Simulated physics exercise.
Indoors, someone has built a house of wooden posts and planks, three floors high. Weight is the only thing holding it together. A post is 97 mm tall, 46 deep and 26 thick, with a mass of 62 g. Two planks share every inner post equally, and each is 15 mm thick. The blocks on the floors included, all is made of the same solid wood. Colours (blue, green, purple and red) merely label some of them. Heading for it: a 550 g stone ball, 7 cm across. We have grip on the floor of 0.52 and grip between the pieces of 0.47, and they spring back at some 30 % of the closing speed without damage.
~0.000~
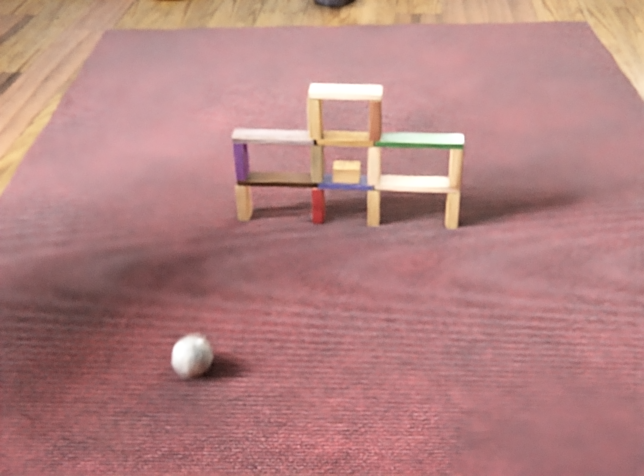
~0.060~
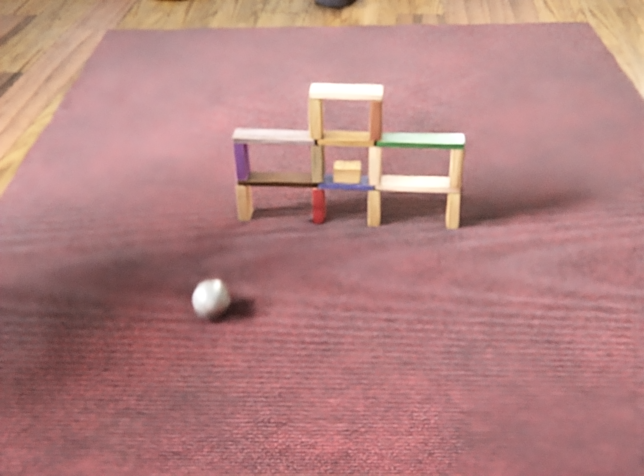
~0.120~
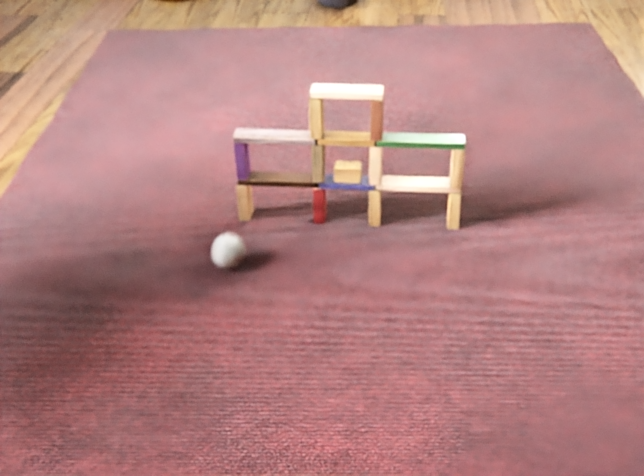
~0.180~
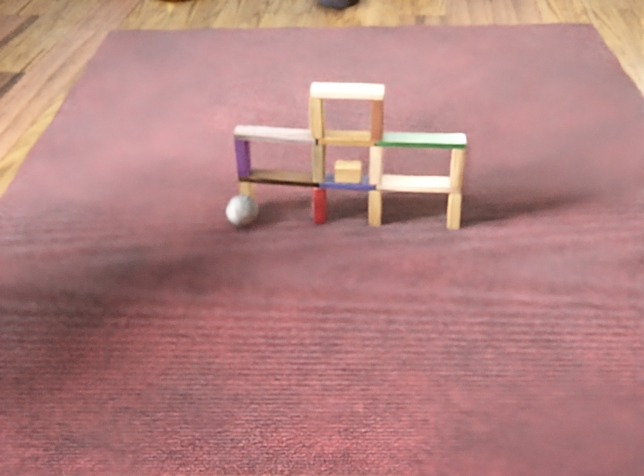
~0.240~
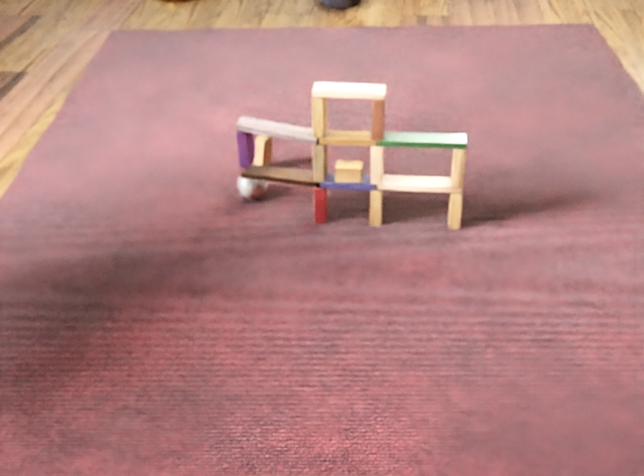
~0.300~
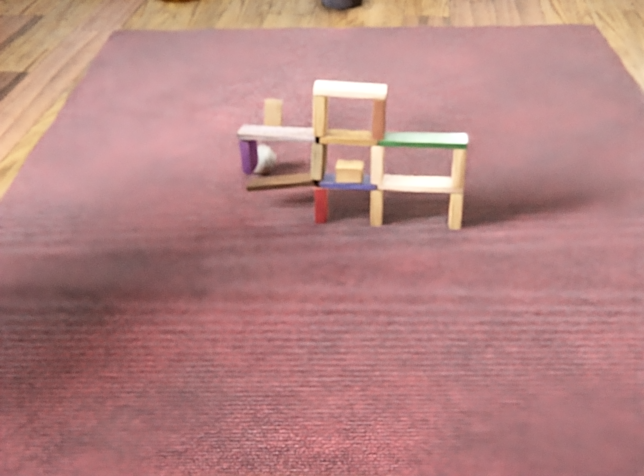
On a dark red rug, a pale ball rolled toward a small house of wooden blocks and knocked out its lower left post, passing beneath as the purple post and the planks beside it shifted.
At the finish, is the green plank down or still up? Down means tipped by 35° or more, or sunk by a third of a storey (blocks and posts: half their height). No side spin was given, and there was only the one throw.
It is still up.
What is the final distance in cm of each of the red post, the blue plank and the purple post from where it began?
The red one ends 0 cm from its start, the blue one 0 cm and the purple one 22 cm.
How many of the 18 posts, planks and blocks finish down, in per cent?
Something close to 50 percent of them.
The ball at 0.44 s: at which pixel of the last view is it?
Look close to (279, 112).
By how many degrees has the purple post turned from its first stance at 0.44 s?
I'd put it at roughly 20 degrees away from its starting angle.
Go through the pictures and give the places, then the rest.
In the first frame (we follow the side turned to the camera; the camera moves round a little), ball (193, 357) 48 cm from contact, 2.8 m/s; green plank (419, 138); red post (318, 207); purple post (239, 162); no piece has moved.
Ball (212, 299) 31 cm from contact, 2.8 m/s; green plank (420, 138), in the second frame.
Ball (229, 251) 14 cm from contact, 2.8 m/s; green plank (421, 138), in the third frame.
Ball (243, 210) after contact, 2.1 m/s; green plank (421, 137); purple post (241, 159) displaced 6 mm; 2 stirred so far, in the fourth frame.
Ball (253, 184) after contact, 2.0 m/s; green plank (422, 137); purple post (242, 151) tipped 7°; steepest lean 10°, the post at (259, 155); 5 stirred so far, in the fifth frame.
Ball (262, 160) after contact, 2.1 m/s; green plank (423, 137); purple post (246, 158) tipped 11°; red post (320, 206); steepest lean 17°, the plank at (283, 179); 7 stirred so far, in the sixth frame.
Around 0.44 s, ball still moving; 4 of the 18 pieces down; green plank unmoved; purple post tipped 19°, 10 cm lower.
Around 0.82 s, ball still moving; 7 of the 18 pieces down; green plank unmoved; purple post on its side.
Around 1.10 s, ball still moving; 9 of the 18 pieces down; green plank unmoved; purple post on its side.
Finally (1.7 s), ball rolling away; 9 of the 18 pieces down; green plank unmoved; purple post on its side; red post displaced 6 mm. Seen by the last camera, middles, green plank near (423, 140), purple post near (249, 174).
